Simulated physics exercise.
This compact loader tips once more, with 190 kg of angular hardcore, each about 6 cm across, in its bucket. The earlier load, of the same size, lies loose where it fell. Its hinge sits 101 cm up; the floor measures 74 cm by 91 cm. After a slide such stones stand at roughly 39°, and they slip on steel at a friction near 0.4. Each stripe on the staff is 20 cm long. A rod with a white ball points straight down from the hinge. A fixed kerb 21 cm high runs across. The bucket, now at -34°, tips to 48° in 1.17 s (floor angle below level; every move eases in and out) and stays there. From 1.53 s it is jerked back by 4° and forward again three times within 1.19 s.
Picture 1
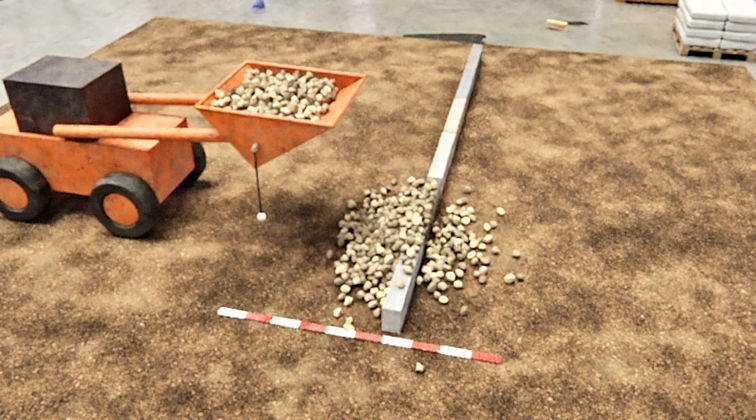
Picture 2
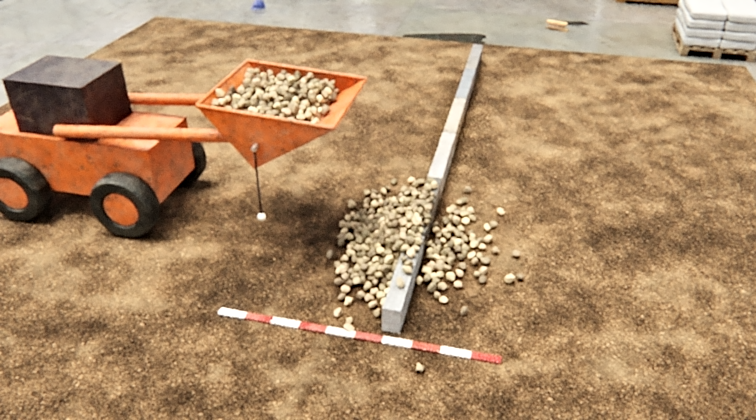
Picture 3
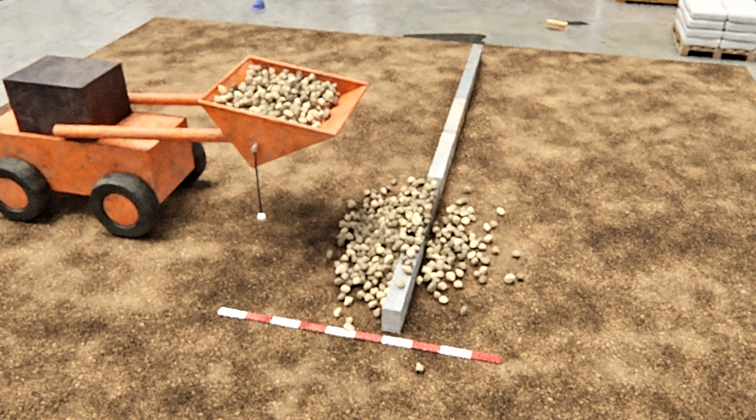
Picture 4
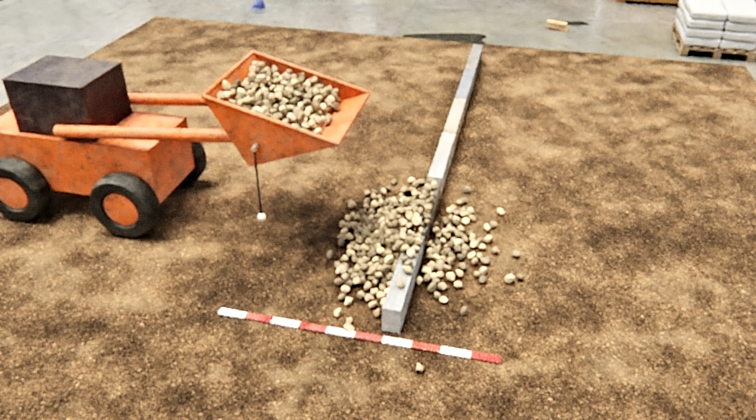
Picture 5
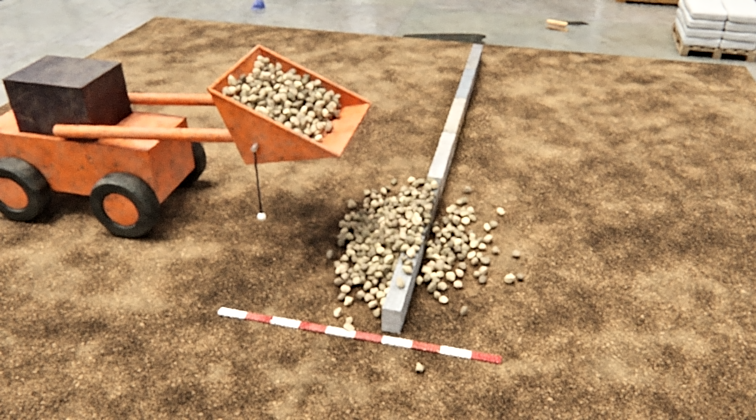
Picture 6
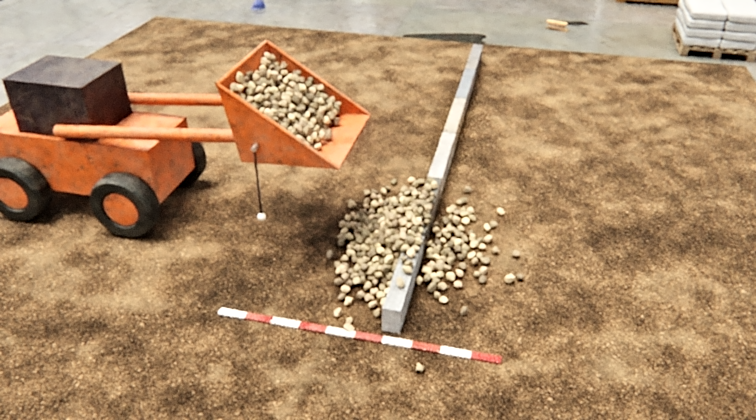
An orange loader's bucket full of stones slowly tilts forward beside a loose stone pile.
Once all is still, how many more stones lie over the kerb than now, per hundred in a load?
Some 0 per cent is added.
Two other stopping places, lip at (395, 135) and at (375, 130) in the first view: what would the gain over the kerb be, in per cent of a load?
Near 15 per cent from the first place, 0 from the second.
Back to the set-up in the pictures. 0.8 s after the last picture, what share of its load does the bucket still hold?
About 40 per cent.
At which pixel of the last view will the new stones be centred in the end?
Around (351, 225).
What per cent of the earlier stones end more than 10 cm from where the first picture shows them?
Roughly 0 per cent of them.
Then, 0.4 s after the last picture the floor is at 35°; in per cent of one load, 99 in the bucket, 82 on this side of the kerb, 19 over the kerb; the foremost stones are at (500, 253).
Then, 0.8 s after the last picture the floor is at 48°; in per cent of one load, 41 in the bucket, 141 on this side of the kerb, 19 over the kerb; the foremost stones are at (500, 253).
Then, 2.7 s after the last picture the floor is at 48°; in per cent of one load, 0 in the bucket, 181 on this side of the kerb, 19 over the kerb; the foremost stones are at (500, 253).
Then, 5.1 s after the last picture the floor is at 48°; in per cent of one load, 0 in the bucket, 181 on this side of the kerb, 19 over the kerb; the foremost stones are at (500, 253). Net gain over the kerb, 0.
